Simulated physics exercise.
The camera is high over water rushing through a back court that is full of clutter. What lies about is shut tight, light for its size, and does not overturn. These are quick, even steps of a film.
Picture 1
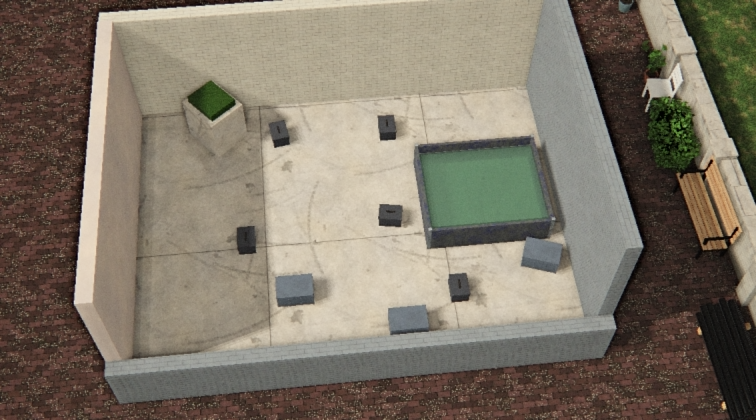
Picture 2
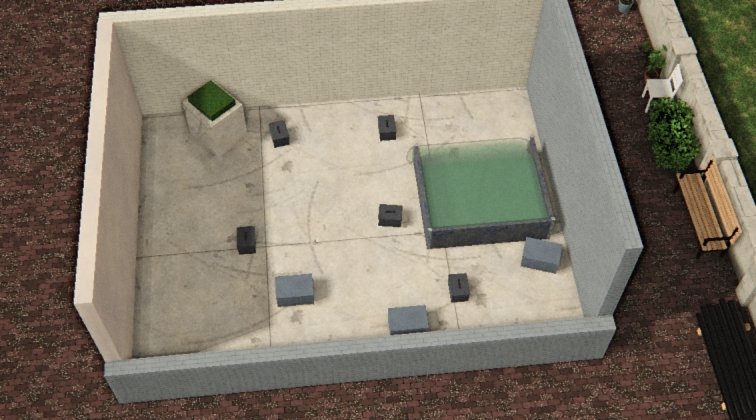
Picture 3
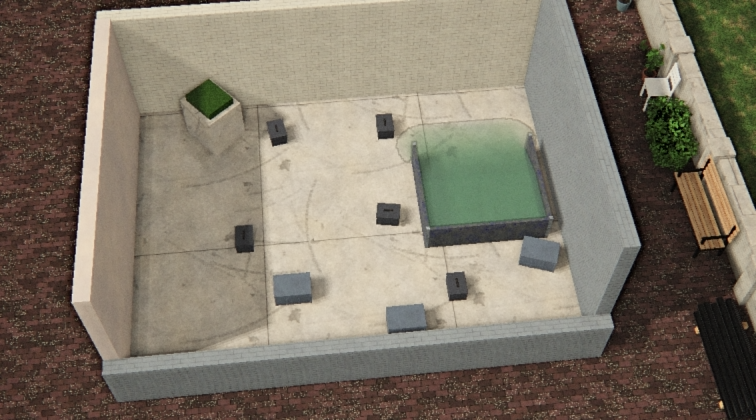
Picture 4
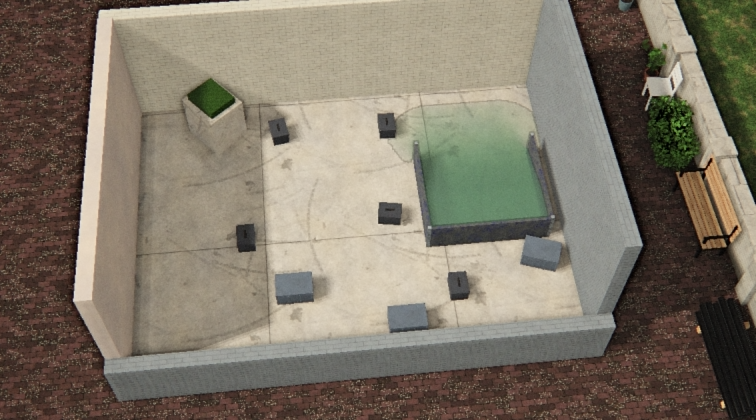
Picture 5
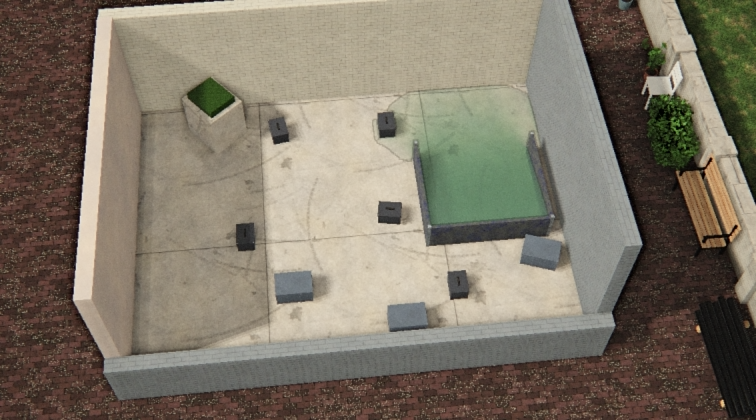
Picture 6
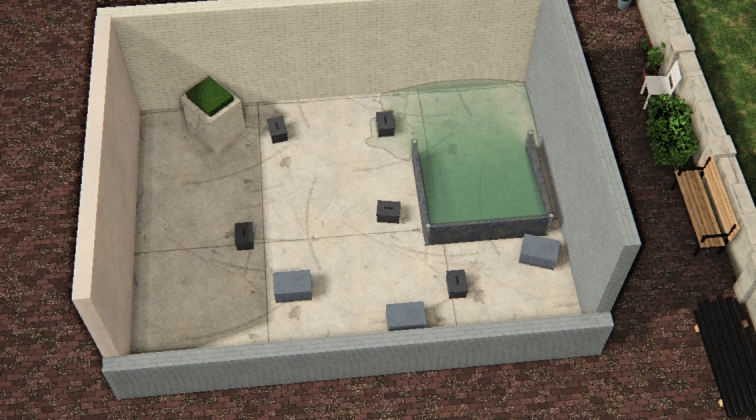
Green water fills a dark-walled tank at the right of a pale, walled concrete court, seen from high above, with reddish paving around it and a bench outside. Small black boxes and flat blue-grey blocks are scattered across the floor, and a planter topped with green stands at the upper left. The tank's far side opens and water spreads toward the back wall and slightly leftward, while the boxes stay put and the view barely shifts.
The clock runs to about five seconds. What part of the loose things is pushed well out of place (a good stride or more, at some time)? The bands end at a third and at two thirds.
That comes to not even a third.
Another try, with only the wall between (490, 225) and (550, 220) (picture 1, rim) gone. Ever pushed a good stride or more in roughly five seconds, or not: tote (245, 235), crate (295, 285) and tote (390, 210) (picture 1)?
As listed: Less than that, moved that far, less than that.
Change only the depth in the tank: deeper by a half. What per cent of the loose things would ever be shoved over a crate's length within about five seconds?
Close to 40 %.
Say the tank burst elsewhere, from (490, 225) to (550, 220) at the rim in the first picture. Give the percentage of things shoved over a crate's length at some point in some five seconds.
I make it 50 per cent.
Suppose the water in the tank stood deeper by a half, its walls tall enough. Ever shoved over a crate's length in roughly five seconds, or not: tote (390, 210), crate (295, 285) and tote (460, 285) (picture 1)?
In that order: Less than that, yes, never so far.
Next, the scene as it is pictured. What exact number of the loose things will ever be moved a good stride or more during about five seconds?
2 of them.
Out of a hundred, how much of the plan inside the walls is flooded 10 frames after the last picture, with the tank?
Some 30 per cent.
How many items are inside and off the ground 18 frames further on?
It comes to 0.
A moment on, 0 of 8 are well off their spots; 0 afloat.
Next, 0 of 8 are well off their spots; 0 afloat.
Later, 2 of 8 are well off their spots; 0 afloat.
In the end, 2 of 8 are well off their spots, and 2 have been at some point; 0 afloat.
